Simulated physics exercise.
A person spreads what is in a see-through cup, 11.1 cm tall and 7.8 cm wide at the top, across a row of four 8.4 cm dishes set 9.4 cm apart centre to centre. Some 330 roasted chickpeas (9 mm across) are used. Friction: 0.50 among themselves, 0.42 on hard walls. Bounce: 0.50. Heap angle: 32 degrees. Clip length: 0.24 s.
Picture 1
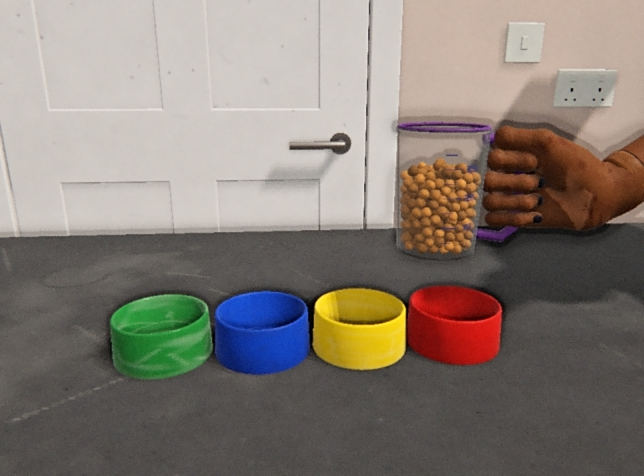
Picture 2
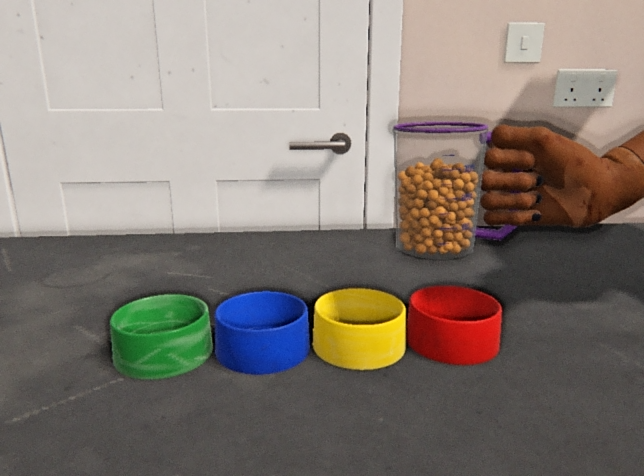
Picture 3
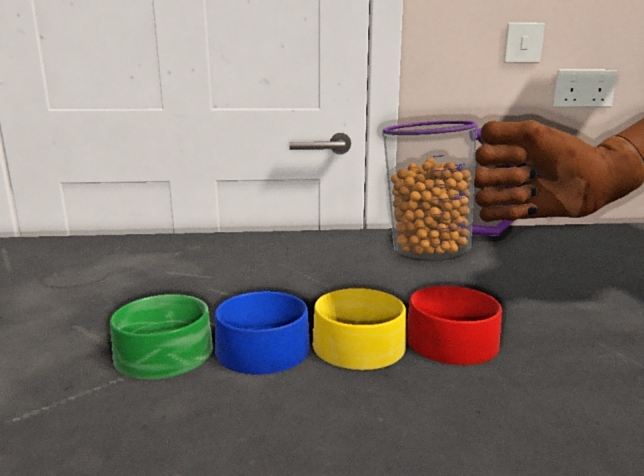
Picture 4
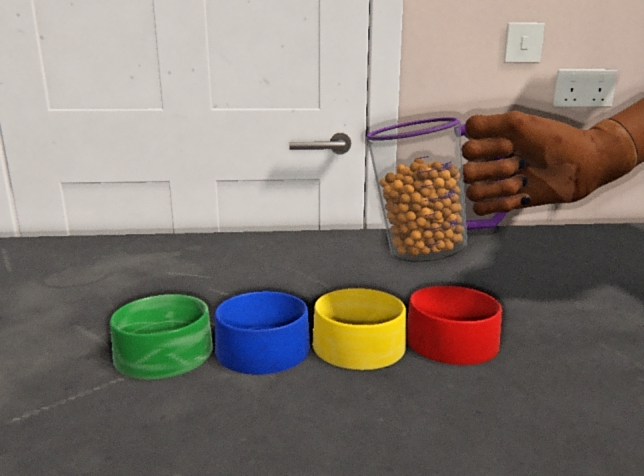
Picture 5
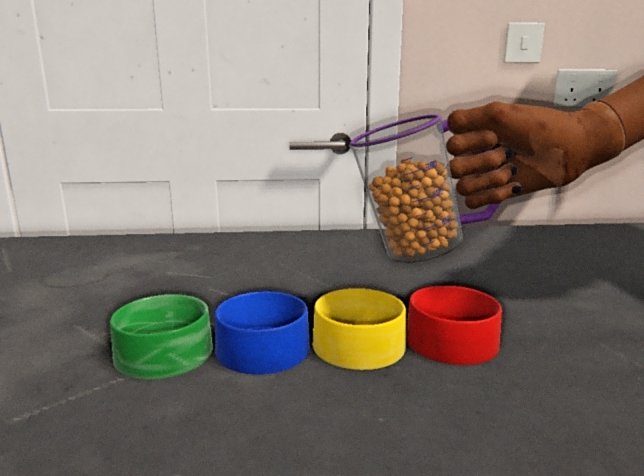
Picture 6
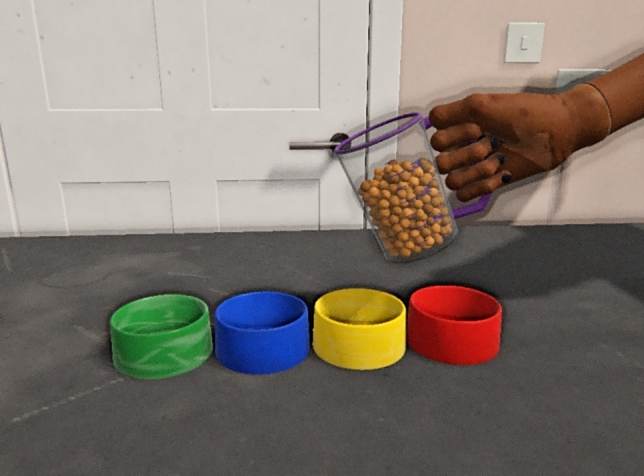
A hand held a clear cup of small round brown pieces above a dark surface, then moved it slightly left while tilting it toward four dishes in green, blue, yellow and red.
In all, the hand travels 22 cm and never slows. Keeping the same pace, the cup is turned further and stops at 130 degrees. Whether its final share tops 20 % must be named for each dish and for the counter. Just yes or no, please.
In short: Red no, blue no, green yes, yellow no, counter yes.
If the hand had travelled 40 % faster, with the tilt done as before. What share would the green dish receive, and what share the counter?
Green: 70; counter: 30.
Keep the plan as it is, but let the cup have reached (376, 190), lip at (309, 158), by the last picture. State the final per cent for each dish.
You'd end up with red at 0, blue at 0, green at 60 and yellow at 0.
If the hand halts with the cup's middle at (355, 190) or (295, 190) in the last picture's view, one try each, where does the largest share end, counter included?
Blue, then blue.
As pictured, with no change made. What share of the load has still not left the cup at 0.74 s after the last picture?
It works out to about 85 per cent of the load.
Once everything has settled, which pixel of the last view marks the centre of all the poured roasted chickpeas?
In the last view, approximately (146, 336).
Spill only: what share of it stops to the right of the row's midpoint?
I'd say near 0 percent.
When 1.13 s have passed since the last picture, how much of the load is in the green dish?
About 70 percent.
Then, 0.44 s after the last picture, tilt 81 degrees; cup holds 100 %.
Then, 0.74 s after the last picture, tilt 120 degrees; cup holds 85 %, green 10 %.
Then, 1.13 s after the last picture, tilt 130 degrees; cup holds 0 %, green 70 %.
In the end, red 0 %, blue 0 %, green 70 %, yellow 0 %, counter 30 %.
